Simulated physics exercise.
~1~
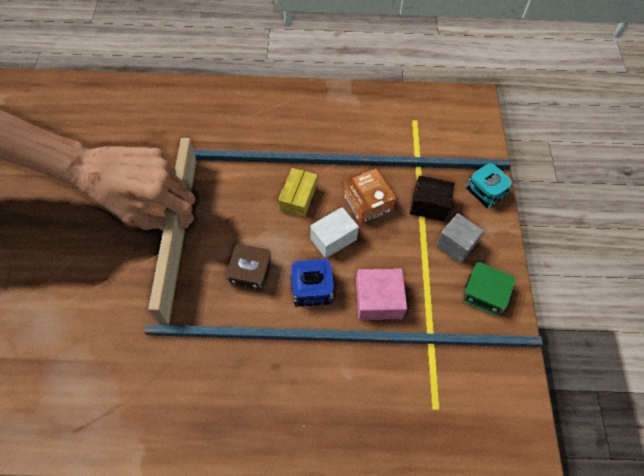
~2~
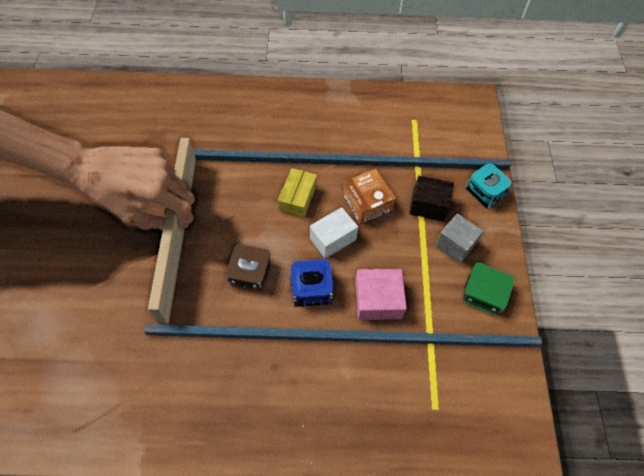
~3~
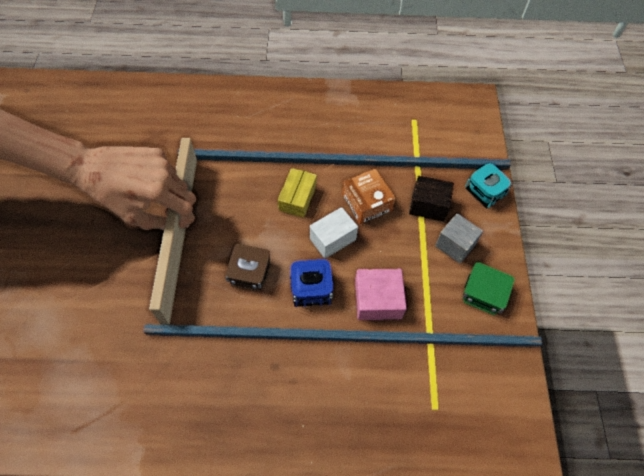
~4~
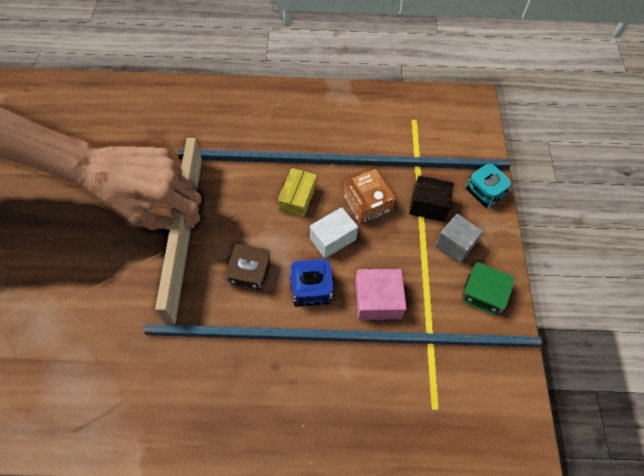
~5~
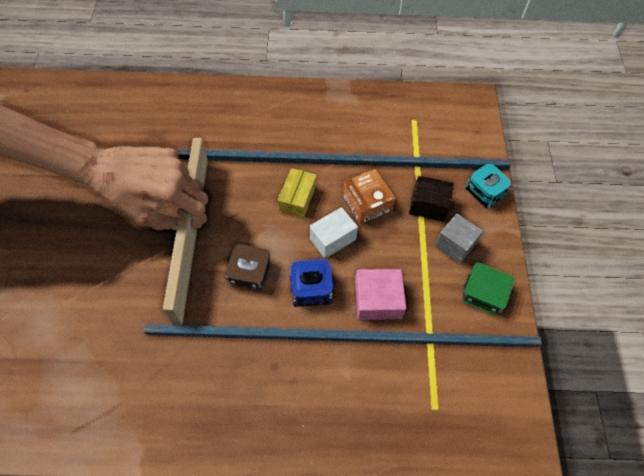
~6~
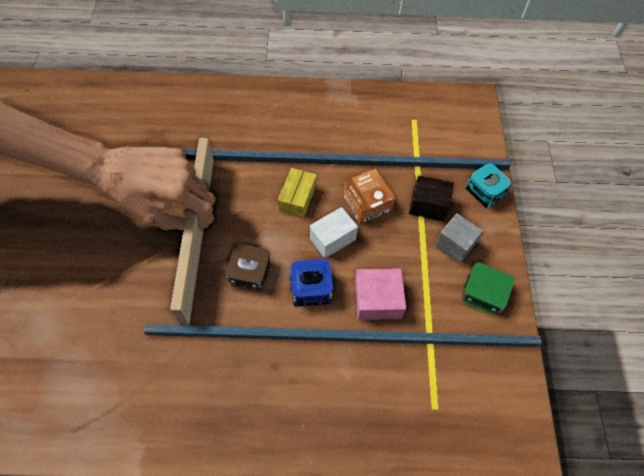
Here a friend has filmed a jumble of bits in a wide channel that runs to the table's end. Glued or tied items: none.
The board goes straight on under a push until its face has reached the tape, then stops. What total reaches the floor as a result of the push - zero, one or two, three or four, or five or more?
Most likely just one, perhaps two, will tumble off the end.
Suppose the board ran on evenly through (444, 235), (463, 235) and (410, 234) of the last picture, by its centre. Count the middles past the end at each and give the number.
Counts per position: 3 / 3 / 1.
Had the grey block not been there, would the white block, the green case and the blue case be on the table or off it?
In that case the white block stays where it is, the green case goes off the edge, the blue case stays where it is.
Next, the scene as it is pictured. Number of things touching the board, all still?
Looks like 3 of them, all told.
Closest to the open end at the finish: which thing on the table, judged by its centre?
It's the turquoise case that ends nearest.
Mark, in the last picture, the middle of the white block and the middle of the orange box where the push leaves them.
Final spots - white block (438, 229), orange box (468, 201).
Soon after, none off yet; turquoise case at rest near (488, 186); green case at rest near (487, 289); grey block at rest near (459, 239).
Then, none off yet; turquoise case at rest near (488, 186); green case moved a little near (499, 290); grey block at rest near (459, 239).
At rest, the number that fall off is one or two; fallen, green case.
